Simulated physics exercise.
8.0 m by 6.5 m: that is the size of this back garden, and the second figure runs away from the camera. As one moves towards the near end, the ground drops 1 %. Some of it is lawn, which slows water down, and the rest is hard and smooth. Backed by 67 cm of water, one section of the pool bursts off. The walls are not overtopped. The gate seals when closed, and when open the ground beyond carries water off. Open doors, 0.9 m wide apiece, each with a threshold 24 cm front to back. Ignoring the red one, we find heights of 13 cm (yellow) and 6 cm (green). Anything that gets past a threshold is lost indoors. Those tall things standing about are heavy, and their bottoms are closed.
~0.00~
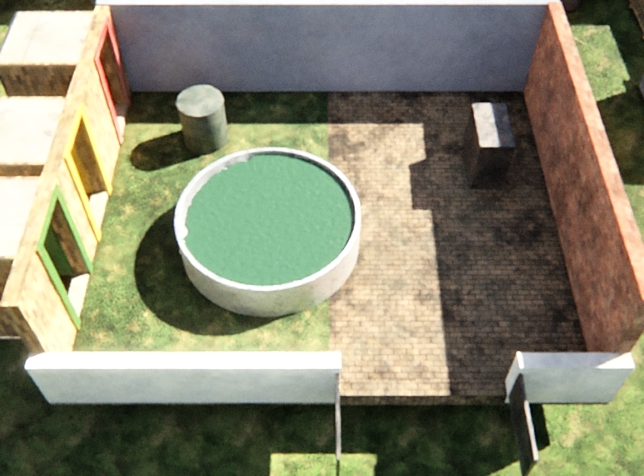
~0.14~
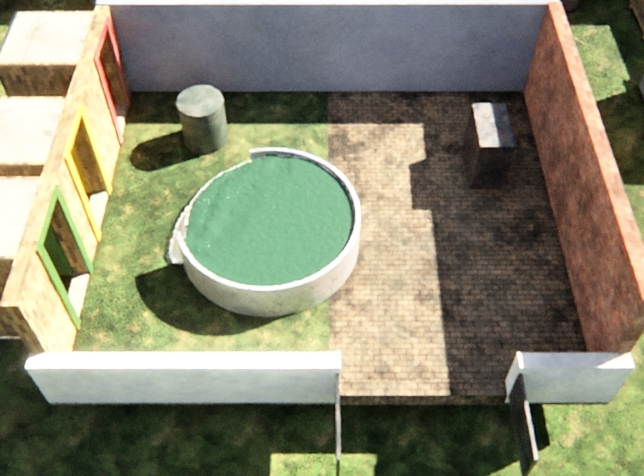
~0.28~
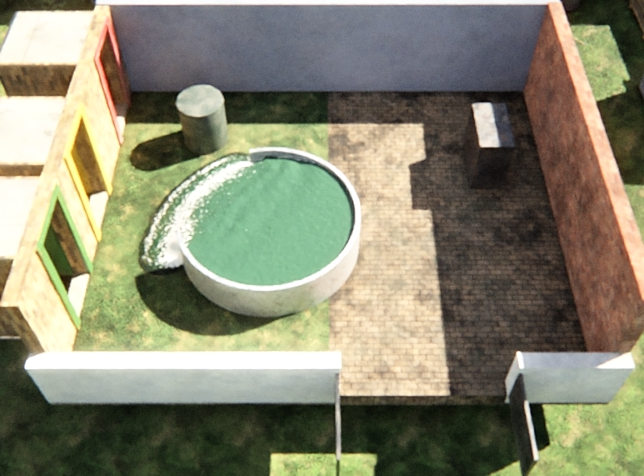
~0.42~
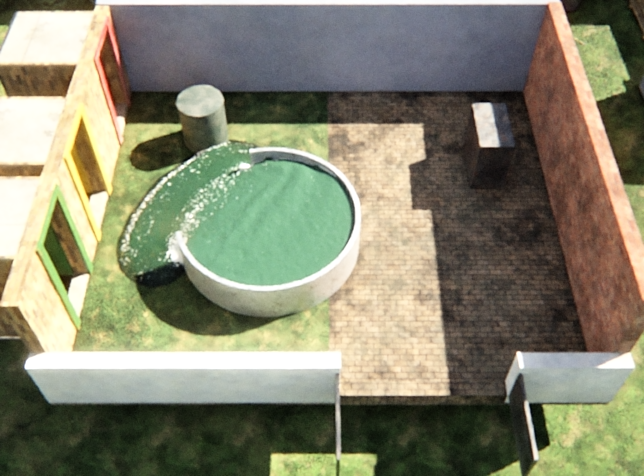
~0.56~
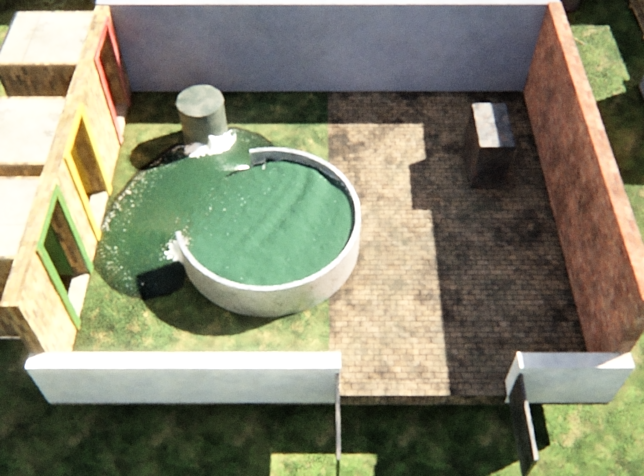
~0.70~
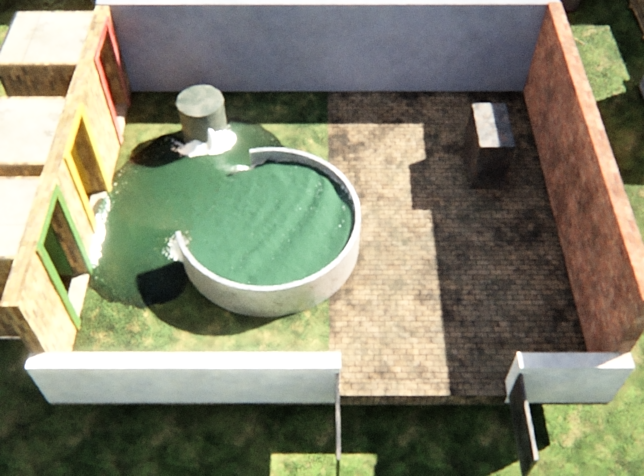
Green water burst through the left side of a round pool in a walled garden, foamed across the grass, and spread around a grey cylinder and toward the colourful doorframes on the left.
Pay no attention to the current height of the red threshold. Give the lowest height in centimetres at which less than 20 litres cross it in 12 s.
About 24 cm.
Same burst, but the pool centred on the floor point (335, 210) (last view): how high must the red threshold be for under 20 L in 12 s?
It must be around 24 cm tall.
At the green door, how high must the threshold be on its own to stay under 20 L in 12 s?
Green door - some 10.5 centimetres.
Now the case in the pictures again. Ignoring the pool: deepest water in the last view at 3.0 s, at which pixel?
About (131, 98).
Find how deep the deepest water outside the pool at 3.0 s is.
Around 38 centimetres.
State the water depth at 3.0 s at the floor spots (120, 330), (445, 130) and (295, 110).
Roughly 7, then 0, then 6 cm.
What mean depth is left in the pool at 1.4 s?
It averages near 44 cm.
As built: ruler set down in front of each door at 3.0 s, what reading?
The yellow door has 32 cm, the red door 26 cm and the green door 11 cm.
After 1.4 s water covers 25 % of the floor, deepest (47 cm) near (116, 162); 19 cm at the red door, 1 litre in over its 13 cm threshold.
After 3.0 s water covers 40 % of the floor, deepest (38 cm) near (131, 98); 26 cm at the red door, 46 litres in over its 13 cm threshold.
After 12.0 s water covers 100 % of the floor, deepest (13 cm) near (543, 380); 5 cm at the red door, 147 litres in over its 13 cm threshold.
At the red door as built, the water arrived by 1.2 s and peaked near 26 cm at 3.0 s.
Run again over the same 12 s with other heights there, 29 litres in over 22 cm, 10 litres over 26 cm. The limit of 20 litres is kept from about 24 cm up.
